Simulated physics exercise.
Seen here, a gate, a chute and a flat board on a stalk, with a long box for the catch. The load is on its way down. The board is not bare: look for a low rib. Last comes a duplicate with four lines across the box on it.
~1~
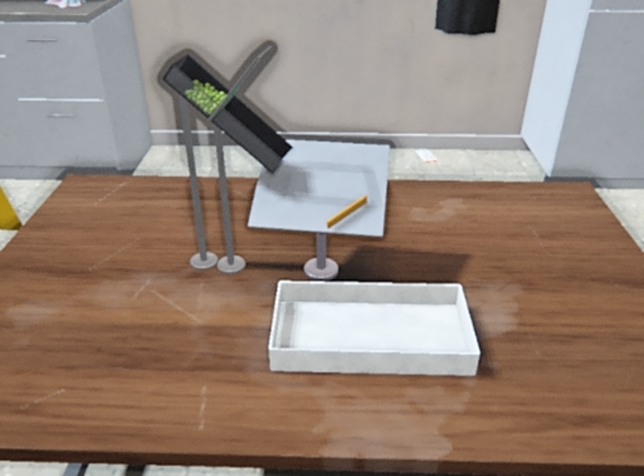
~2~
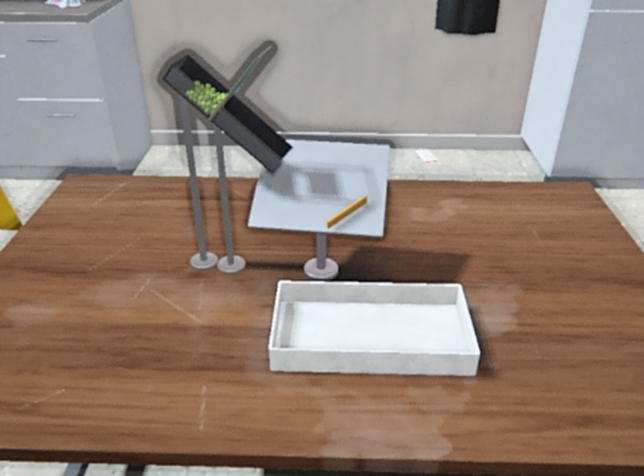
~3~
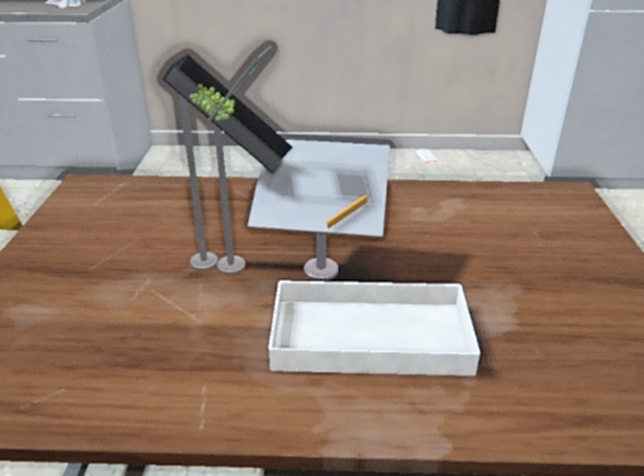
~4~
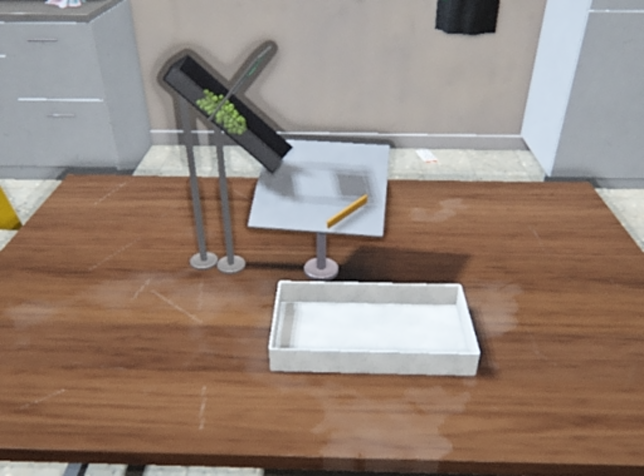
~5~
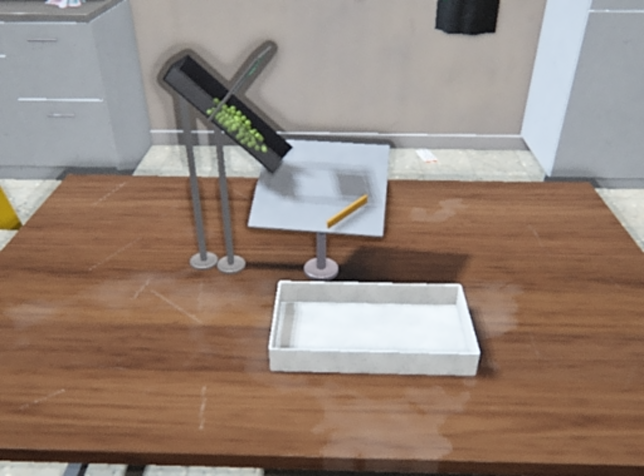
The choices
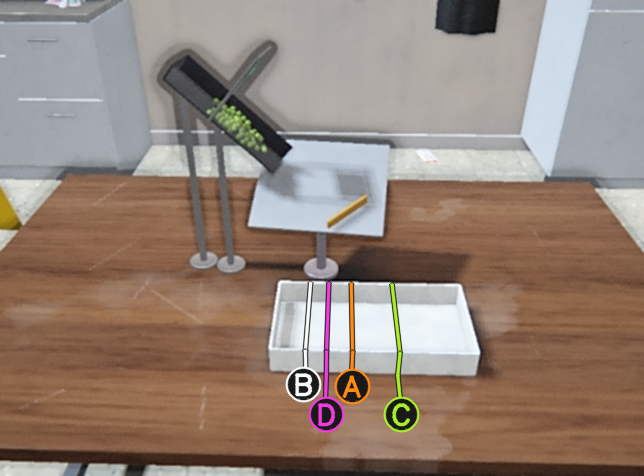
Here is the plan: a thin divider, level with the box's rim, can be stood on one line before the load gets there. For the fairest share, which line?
Line B does it best.
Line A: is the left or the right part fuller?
The left side.
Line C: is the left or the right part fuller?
The left side.
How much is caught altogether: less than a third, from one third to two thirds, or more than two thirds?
About that: More than two thirds.
On the marked copy, line A crosses the front rim at (352, 351); line B crosses the front rim at (305, 350); line C crosses the front rim at (399, 352); line D crosses the front rim at (326, 350).
Choosing A, of what is caught, nearly all on the left of the divider, a small part on the right.
Choosing B, of what is caught, about half on the left of the divider, about half on the right.
Choosing C, of what is caught, nearly all on the left of the divider, a stray few on the right.
Choosing D, of what is caught, most on the left of the divider, a small part on the right.
